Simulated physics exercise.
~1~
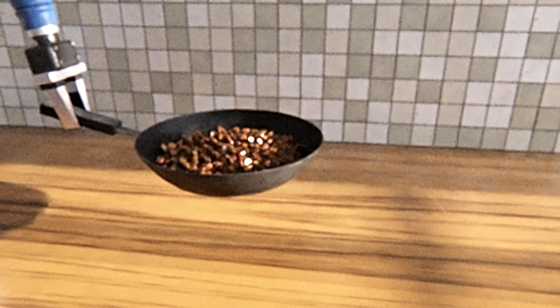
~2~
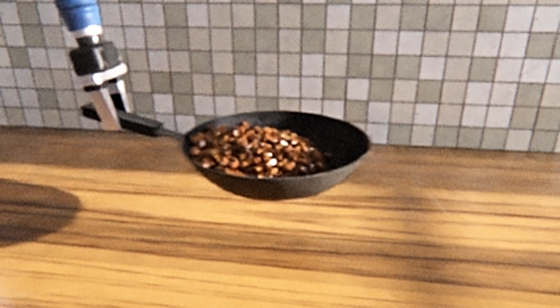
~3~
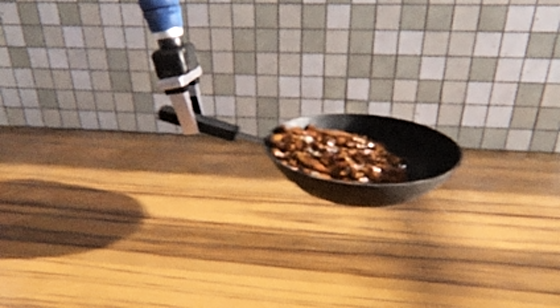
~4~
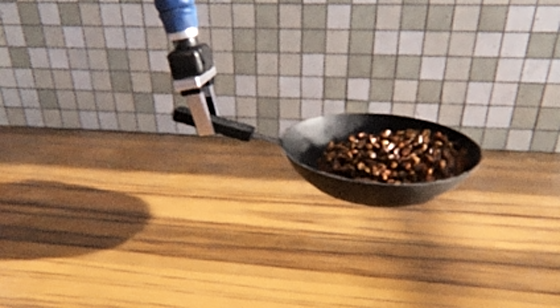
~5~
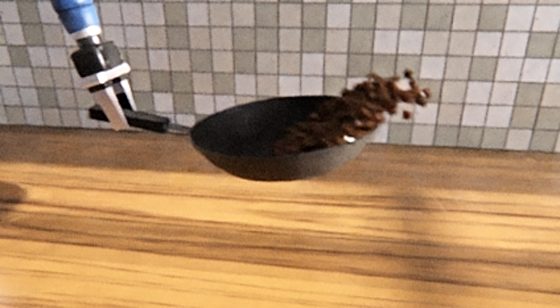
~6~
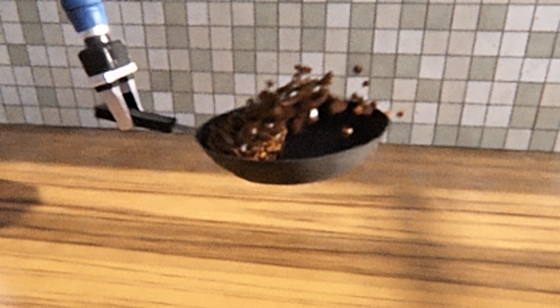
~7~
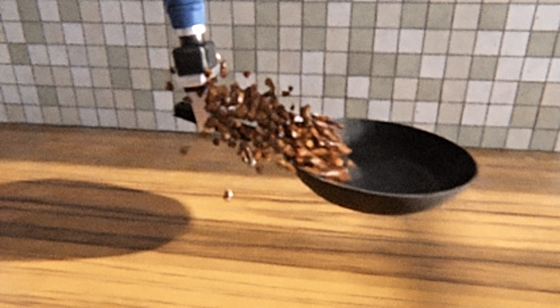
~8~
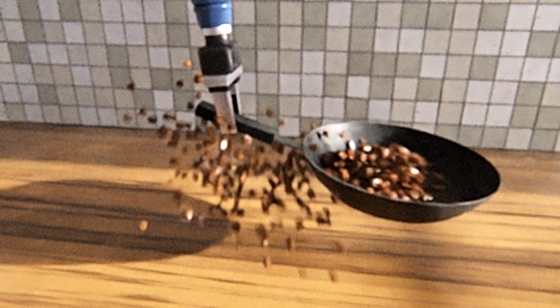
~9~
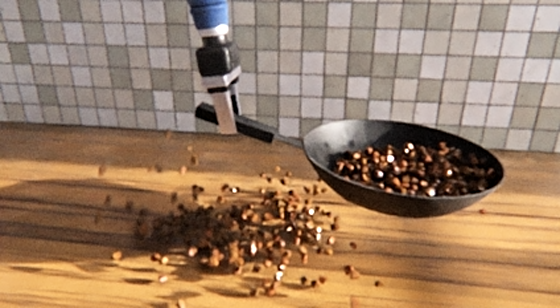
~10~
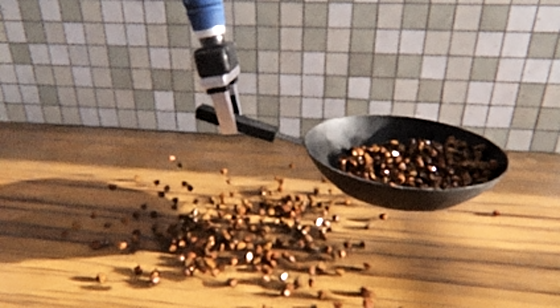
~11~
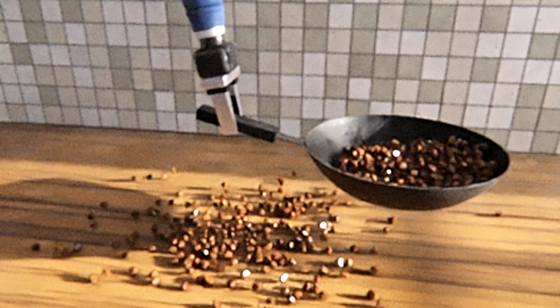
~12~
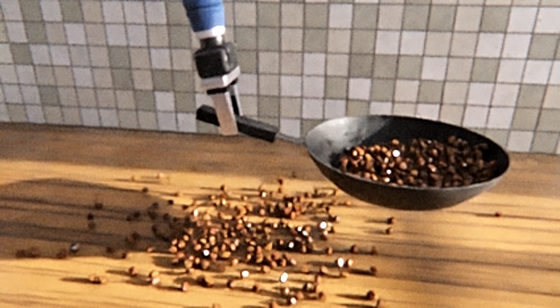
A robot arm swung a black frying pan of small brown pellets to the right, jerked it left and then right again, flinging many over the handle side onto the wooden counter, where they lay scattered while the rest stayed in the pan.
